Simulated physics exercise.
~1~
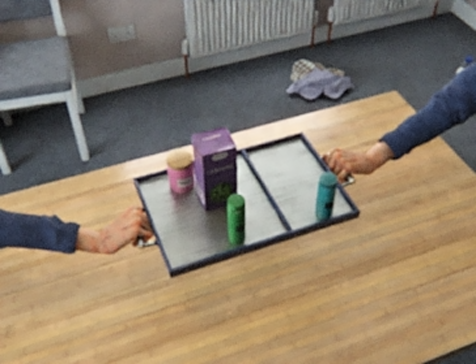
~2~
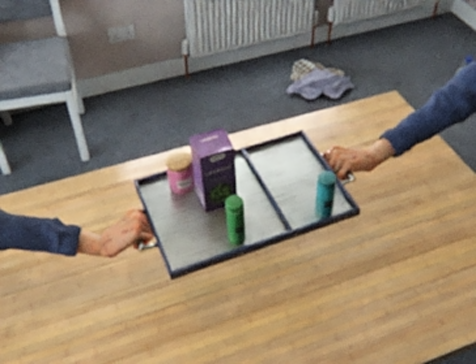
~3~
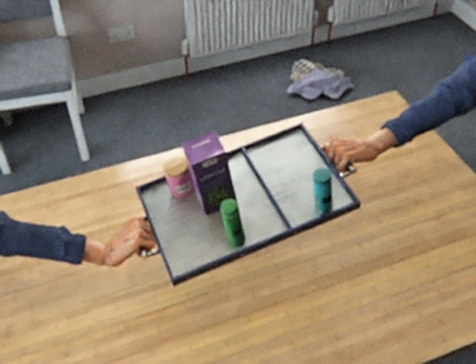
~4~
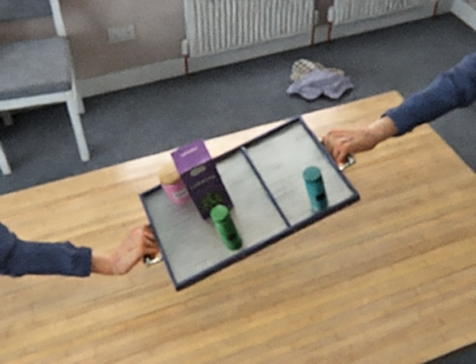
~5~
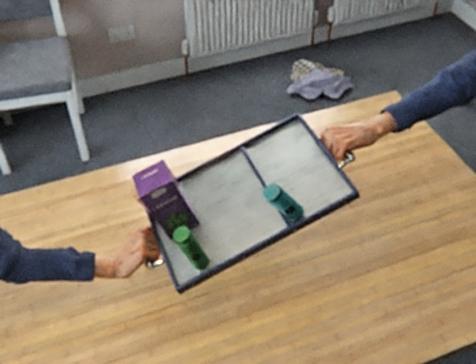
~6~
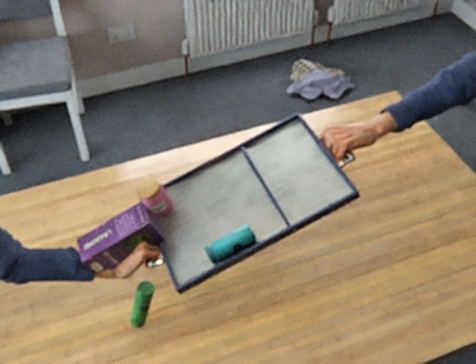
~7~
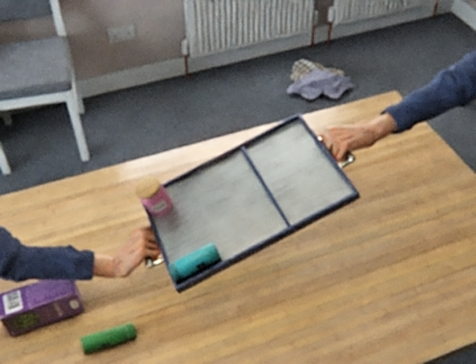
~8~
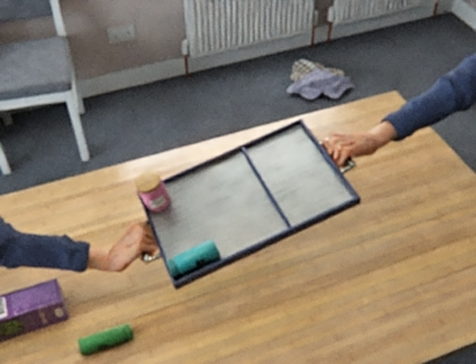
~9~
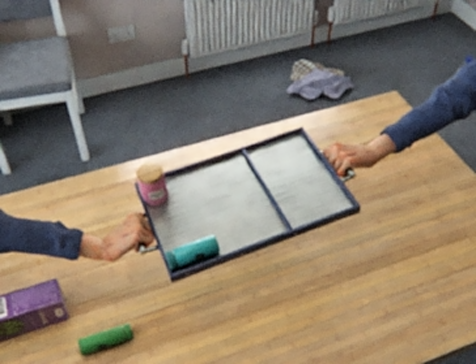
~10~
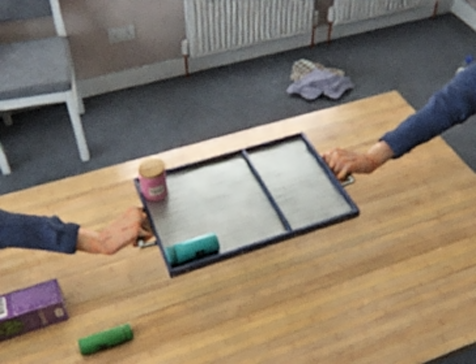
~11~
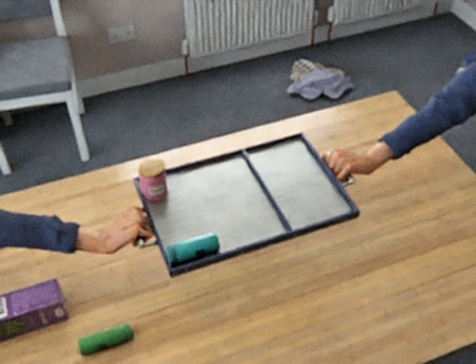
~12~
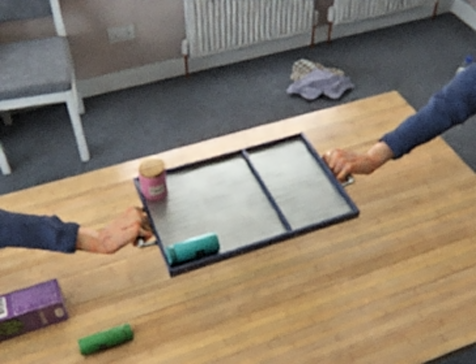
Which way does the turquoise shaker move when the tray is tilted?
It moves to the left, ending up on its side near the left end of the tray.
